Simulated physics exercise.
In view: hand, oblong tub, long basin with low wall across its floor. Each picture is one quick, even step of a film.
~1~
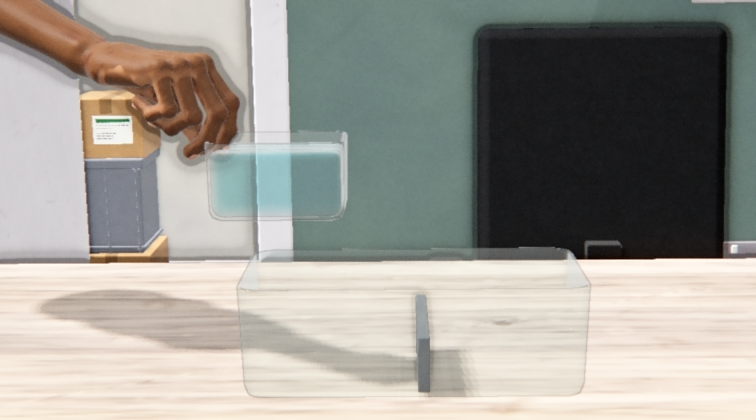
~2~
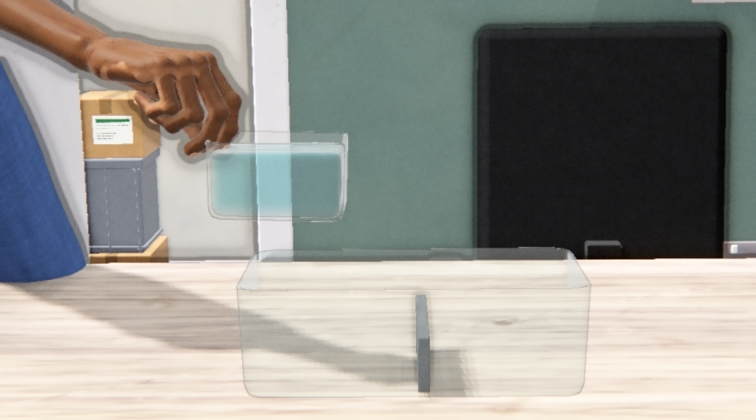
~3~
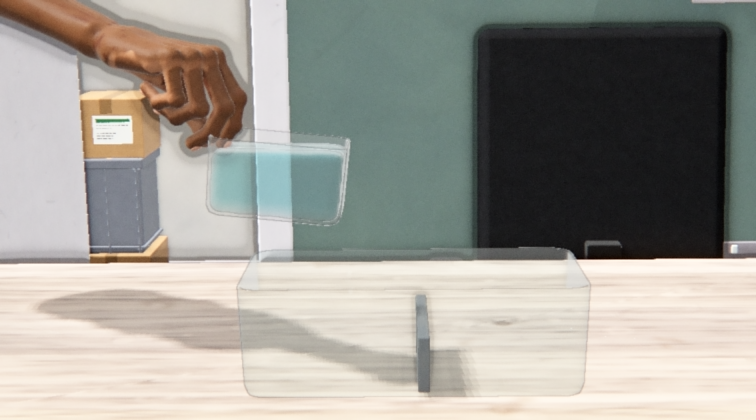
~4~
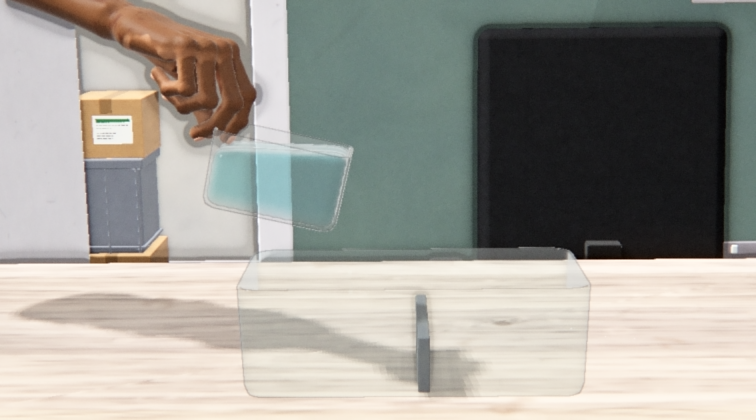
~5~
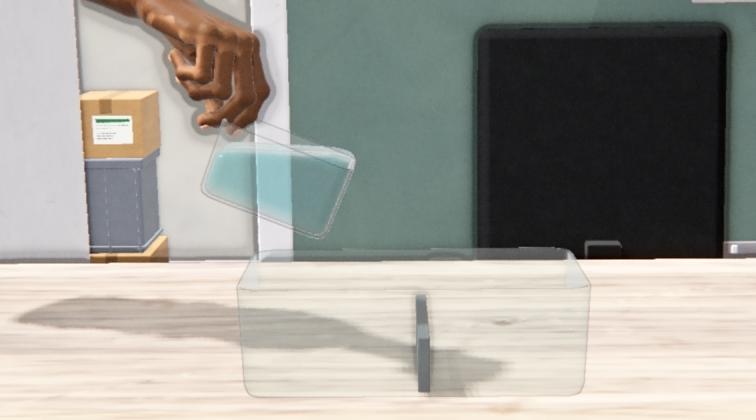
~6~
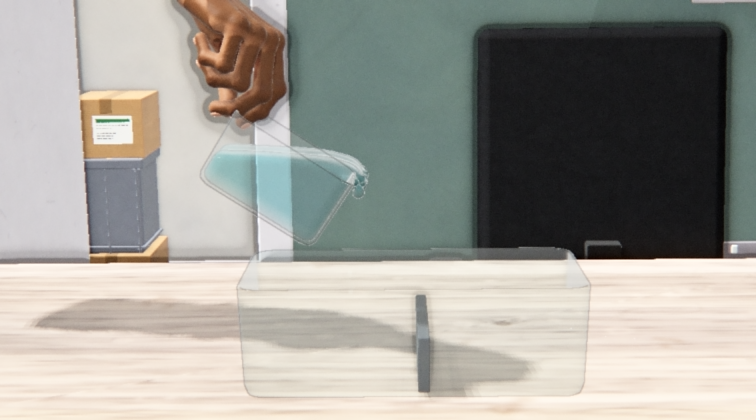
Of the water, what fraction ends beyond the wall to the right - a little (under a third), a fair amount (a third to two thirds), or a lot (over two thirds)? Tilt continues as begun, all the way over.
A little, under a third.
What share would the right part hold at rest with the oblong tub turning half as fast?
About 35 per cent.
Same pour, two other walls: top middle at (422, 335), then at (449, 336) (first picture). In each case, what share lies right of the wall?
Record: Case 1 near 25 %, case 2 near 10 %.
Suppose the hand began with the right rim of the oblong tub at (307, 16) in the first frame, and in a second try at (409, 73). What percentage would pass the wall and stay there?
Start one gives close to 15 percent, start two close to 85 percent.
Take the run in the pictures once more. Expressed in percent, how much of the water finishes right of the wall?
I'd say close to 15 per cent.
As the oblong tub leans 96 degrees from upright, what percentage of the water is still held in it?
About 20 % remains.
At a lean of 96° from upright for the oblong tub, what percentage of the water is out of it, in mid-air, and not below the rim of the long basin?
Airborne share: Approx. 25 %.
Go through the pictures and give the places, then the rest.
In the first picture, tilt 0°; pouring edge (344, 139); surface from (215, 150) to (343, 149); the long basin's rim runs from (246, 271) to (579, 269); the wall's top is at (422, 317).
In the second picture, tilt 1°; pouring edge (345, 141); surface from (215, 149) to (343, 150).
In the third picture, tilt 6°; pouring edge (347, 146); surface from (217, 148) to (345, 151).
In the fourth picture, tilt 13°; pouring edge (350, 155); surface from (218, 148) to (348, 153).
In the fifth picture, tilt 22°; pouring edge (352, 166); surface from (218, 151) to (351, 159); 2 per cent is over the edge.
In the sixth picture, tilt 33°; pouring edge (353, 180); surface from (218, 150) to (350, 170); 7 per cent is over the edge.
A moment on, the tilt is 96° and 21 per cent is still to pour, 43 is left of the wall and 12 right of it.
Next, the tilt is 113° and 3 per cent is still to pour, 77 is left of the wall and 12 right of it.
Then the tilt is 113° and 0 per cent is still to pour, 85 is left of the wall and 13 right of it.
Later the tilt is 113° and 0 per cent is still to pour, 84 is left of the wall and 13 right of it.
Finally, 84 per cent lies left of the wall, 13 right of it and 2 outside.
